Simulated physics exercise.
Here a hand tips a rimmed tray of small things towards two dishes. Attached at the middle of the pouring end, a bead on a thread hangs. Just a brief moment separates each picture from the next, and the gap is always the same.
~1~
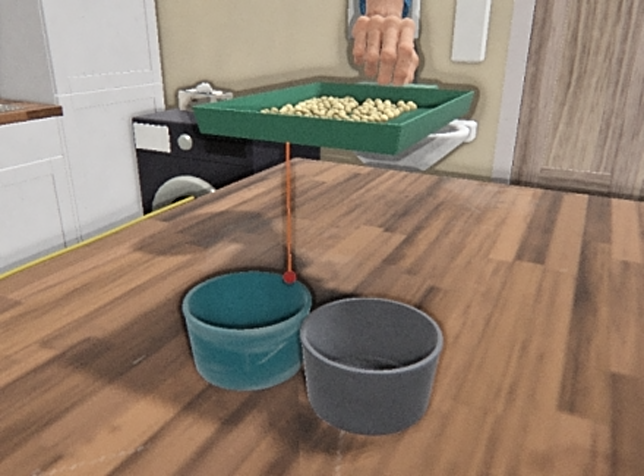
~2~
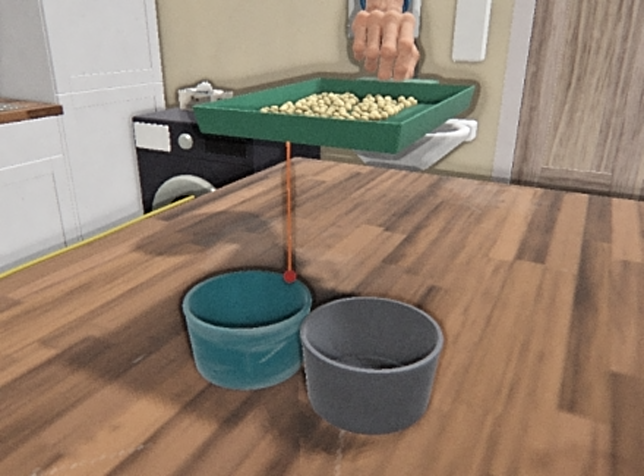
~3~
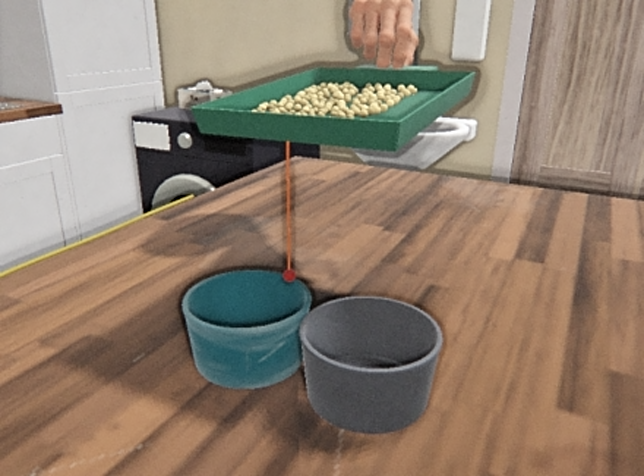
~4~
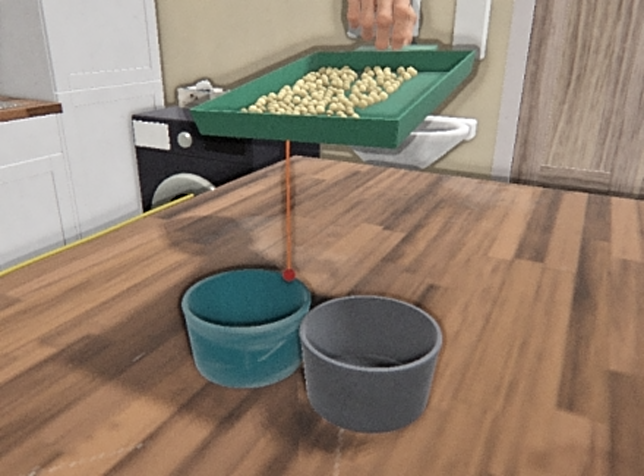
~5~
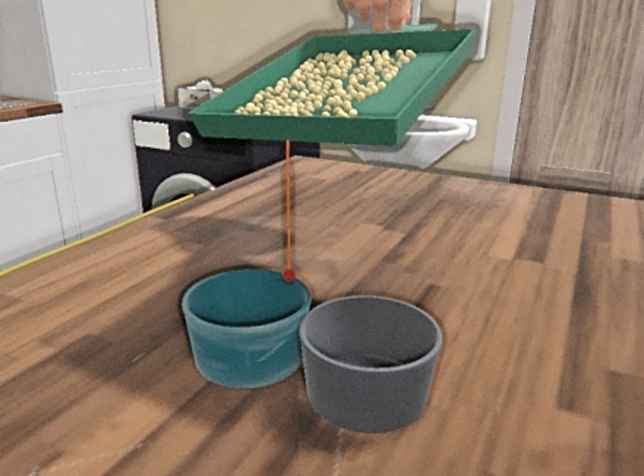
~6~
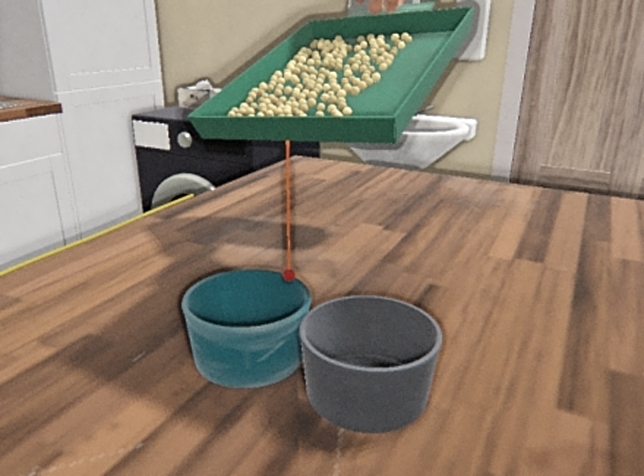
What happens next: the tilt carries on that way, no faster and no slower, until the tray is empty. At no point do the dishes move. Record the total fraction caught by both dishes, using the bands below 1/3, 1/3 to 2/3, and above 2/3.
Total caught: 1/3 to 2/3.
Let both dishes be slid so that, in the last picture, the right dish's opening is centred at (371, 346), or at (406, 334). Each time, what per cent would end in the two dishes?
You'd get near 40 per cent and afterwards near 20 per cent.
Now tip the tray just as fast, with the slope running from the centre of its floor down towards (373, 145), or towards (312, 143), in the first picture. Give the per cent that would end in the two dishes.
You'd get 100 per cent the first time and 70 per cent the second time.
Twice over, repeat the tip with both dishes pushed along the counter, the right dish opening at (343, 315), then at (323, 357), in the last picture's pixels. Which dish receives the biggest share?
On the first try it would be the one on the left, and on the second the one on the left.
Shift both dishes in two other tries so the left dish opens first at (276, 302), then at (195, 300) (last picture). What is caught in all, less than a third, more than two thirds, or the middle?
Try 1 - under a third; try 2 - more than two thirds.
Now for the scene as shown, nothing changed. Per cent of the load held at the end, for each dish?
Per hundred pieces: Left dish roughly 50, right dish roughly 0.
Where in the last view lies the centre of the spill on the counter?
The centre sits near (122, 369).
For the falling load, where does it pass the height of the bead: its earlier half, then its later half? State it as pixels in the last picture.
The leading part at (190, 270), the rest of it at (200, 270).
Shortly afterwards, tray tipped steeply; all but a few on the tray; a little in the air.
Next, tray tipped right over; the bulk on the tray; a little in the left dish; a little outside both; a little in the air.
Some moments later, tray tipped past a quarter turn; near half in the left dish; near half outside both.
In the end, tray tipped past a quarter turn; none at all in the right dish; near half in the left dish; near half outside both.
